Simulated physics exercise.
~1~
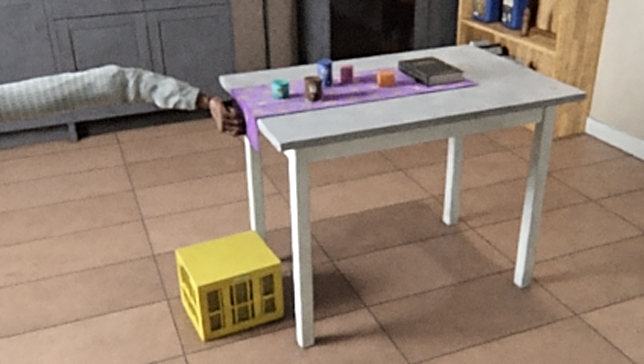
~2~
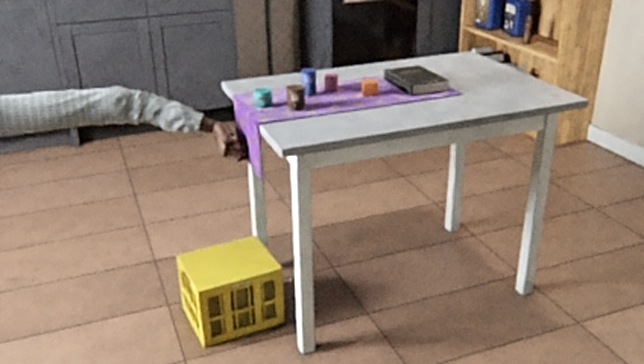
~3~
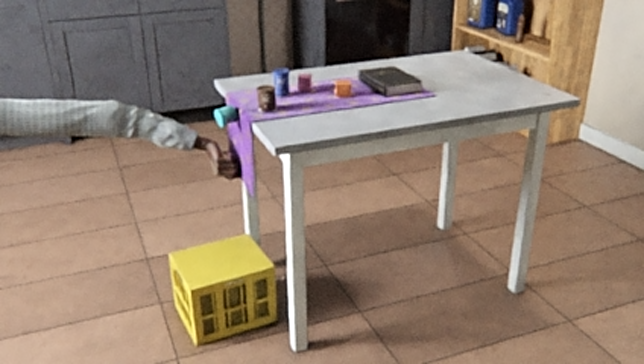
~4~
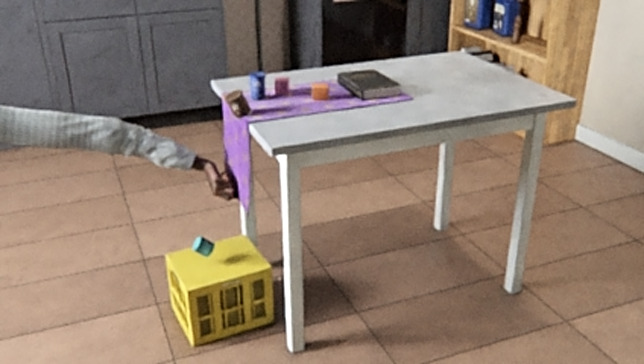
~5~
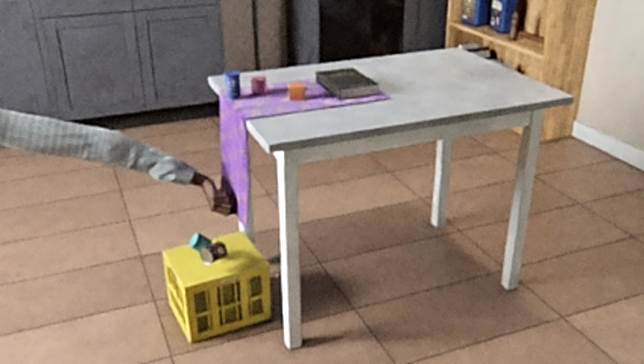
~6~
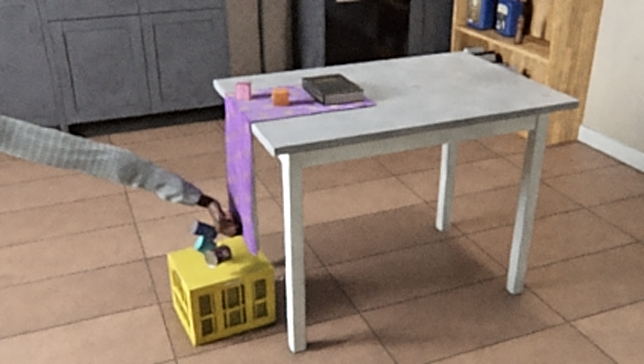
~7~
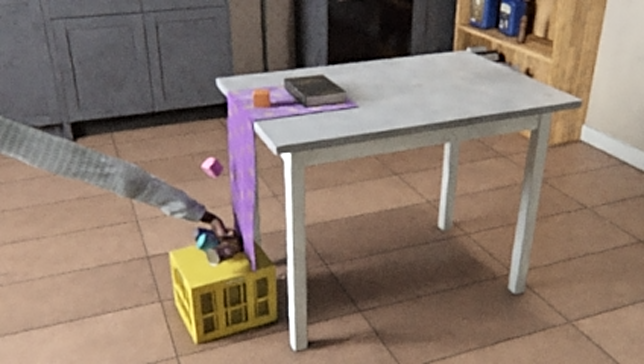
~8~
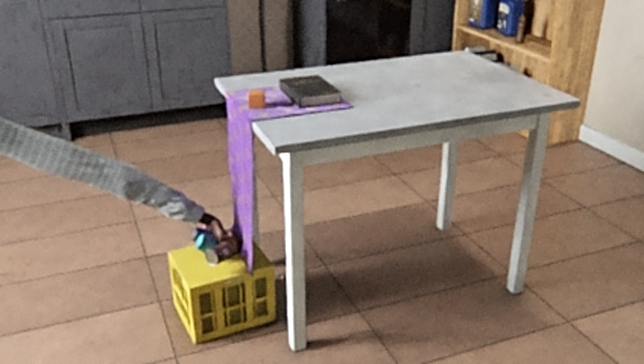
In a room with a tiled floor and grey cabinets, a pale table is seen from slightly above by a gently swaying camera. A purple runner on it holds a turquoise pot, a brown can, a blue can, a pink cube, an orange cube and a dark book, with a yellow crate below its left end. A hand from the left draws the runner's end down. The turquoise pot drops first, followed by the brown can, the blue can and the pink cube. Finally the hand holds the hem at the crate, while the orange cube and book remain on the table.
